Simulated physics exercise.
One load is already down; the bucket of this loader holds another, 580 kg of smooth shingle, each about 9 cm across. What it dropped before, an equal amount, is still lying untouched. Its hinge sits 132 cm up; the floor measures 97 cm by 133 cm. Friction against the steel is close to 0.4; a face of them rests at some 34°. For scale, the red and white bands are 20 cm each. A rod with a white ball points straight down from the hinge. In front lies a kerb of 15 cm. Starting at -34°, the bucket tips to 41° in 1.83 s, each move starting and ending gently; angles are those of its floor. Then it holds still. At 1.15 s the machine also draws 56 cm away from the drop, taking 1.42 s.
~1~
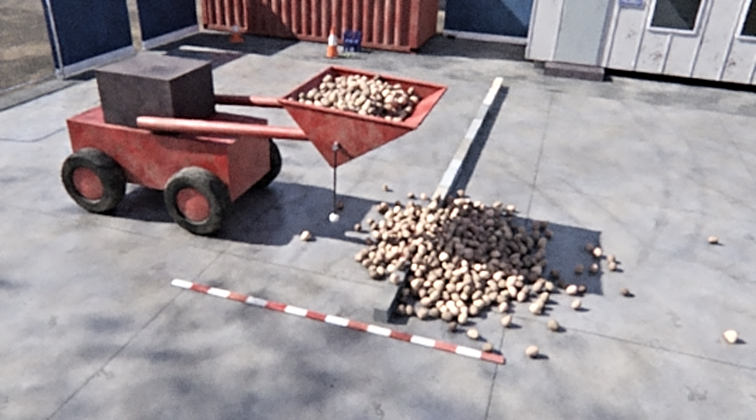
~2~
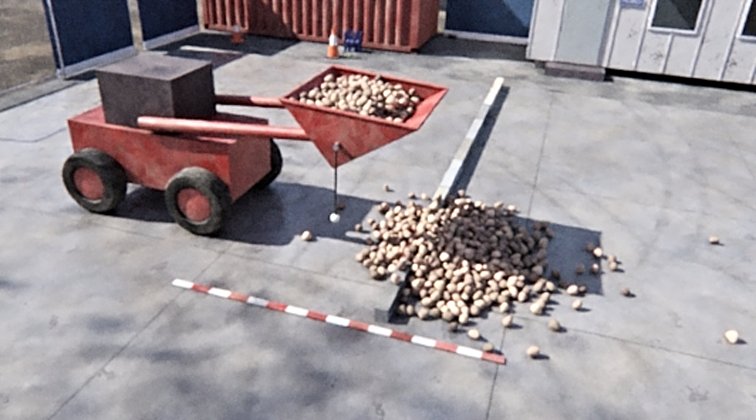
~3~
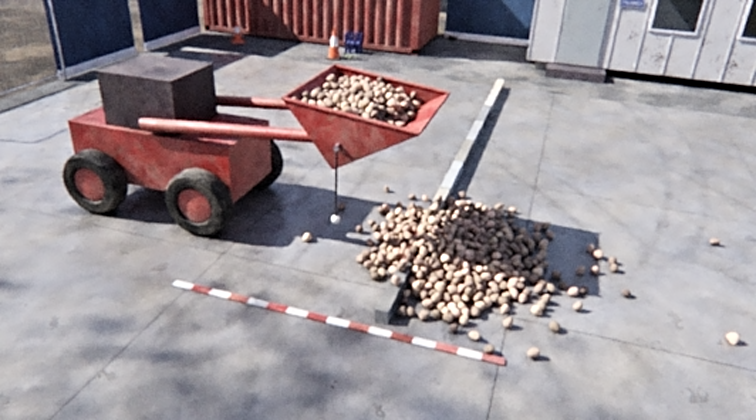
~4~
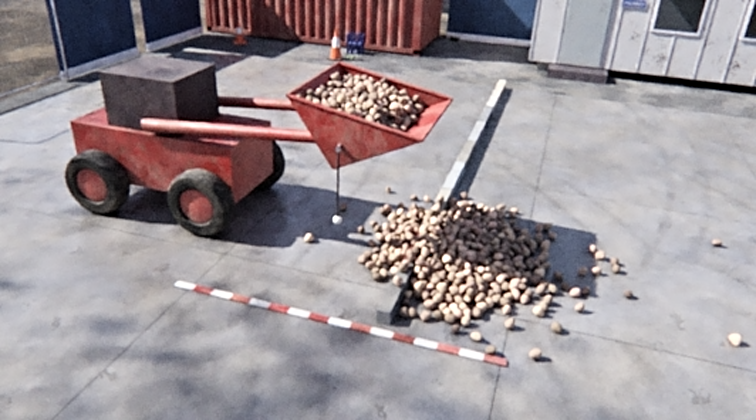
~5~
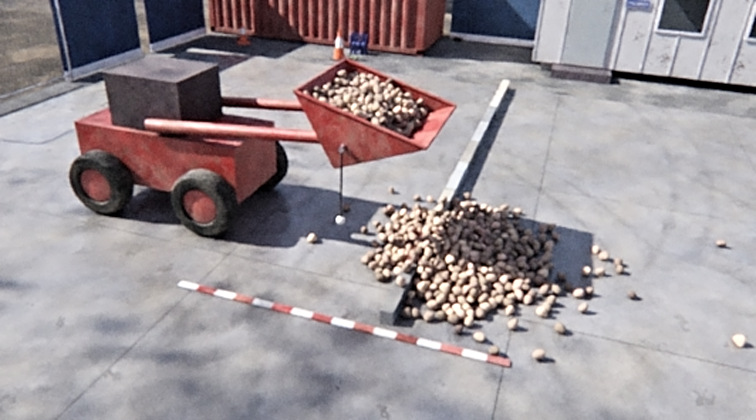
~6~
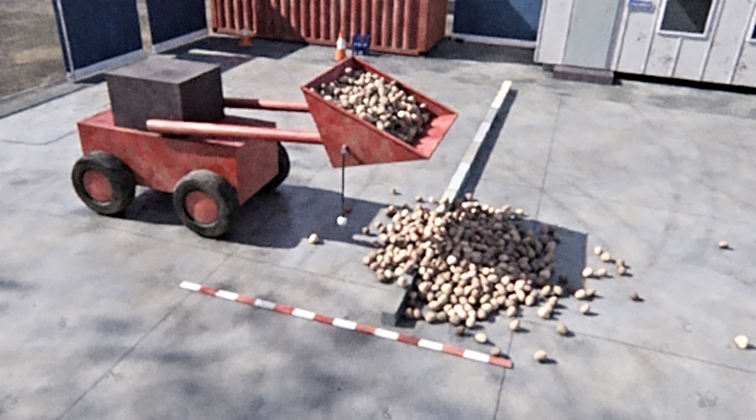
The bucket of a red wheeled loader, heaped with pale rounded stones, stays almost still at first above a paved yard. It then tilts steadily downward at its right-hand lip, the stones still inside, while the pile already lying across the kerb below stays unchanged beside a red and white striped rod.
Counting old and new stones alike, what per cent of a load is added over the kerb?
Roughly 38 per cent of a load more.
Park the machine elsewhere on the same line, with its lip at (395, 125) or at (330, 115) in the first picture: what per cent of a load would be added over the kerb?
About 15 and 0 per cent.
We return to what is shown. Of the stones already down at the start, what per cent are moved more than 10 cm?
About 10 per cent.
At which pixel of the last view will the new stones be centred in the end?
Their middle is at about (418, 233).
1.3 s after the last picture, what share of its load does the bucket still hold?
About 10 per cent.
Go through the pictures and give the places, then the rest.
Lip at (417, 127), floor tilted -34°, highest stones at (360, 86). The earlier load is highest near (435, 228), 23 cm above ground level, 17 % on this side of the kerb, 82 % over the kerb, in the first frame.
Lip at (418, 129), floor tilted -33°, highest stones at (361, 86), in the second frame.
Lip at (420, 134), floor tilted -30°, highest stones at (351, 88), in the third frame.
Lip at (423, 141), floor tilted -26°, highest stones at (351, 84), in the fourth frame.
The bucket is at -21°, its lip at (427, 149); the top of the load is at (355, 82), in the fifth frame.
Lip at (429, 158), floor tilted -15°, highest stones at (353, 79), in the sixth frame.
Then, 0.8 s after the last picture the floor is at 29°; in per cent of one load, 90 in the bucket, 26 on this side of the kerb, 84 over the kerb; the foremost stones are at (643, 272).
Then, 1.3 s after the last picture the floor is at 41°; in per cent of one load, 9 in the bucket, 74 on this side of the kerb, 117 over the kerb; the foremost stones are at (643, 272).
Then, 2.4 s after the last picture the floor is at 41°; in per cent of one load, 0 in the bucket, 79 on this side of the kerb, 121 over the kerb; the foremost stones are at (643, 272).
Then, 5.2 s after the last picture the floor is at 41°; in per cent of one load, 0 in the bucket, 79 on this side of the kerb, 121 over the kerb; the foremost stones are at (643, 272). Net gain over the kerb, 38.
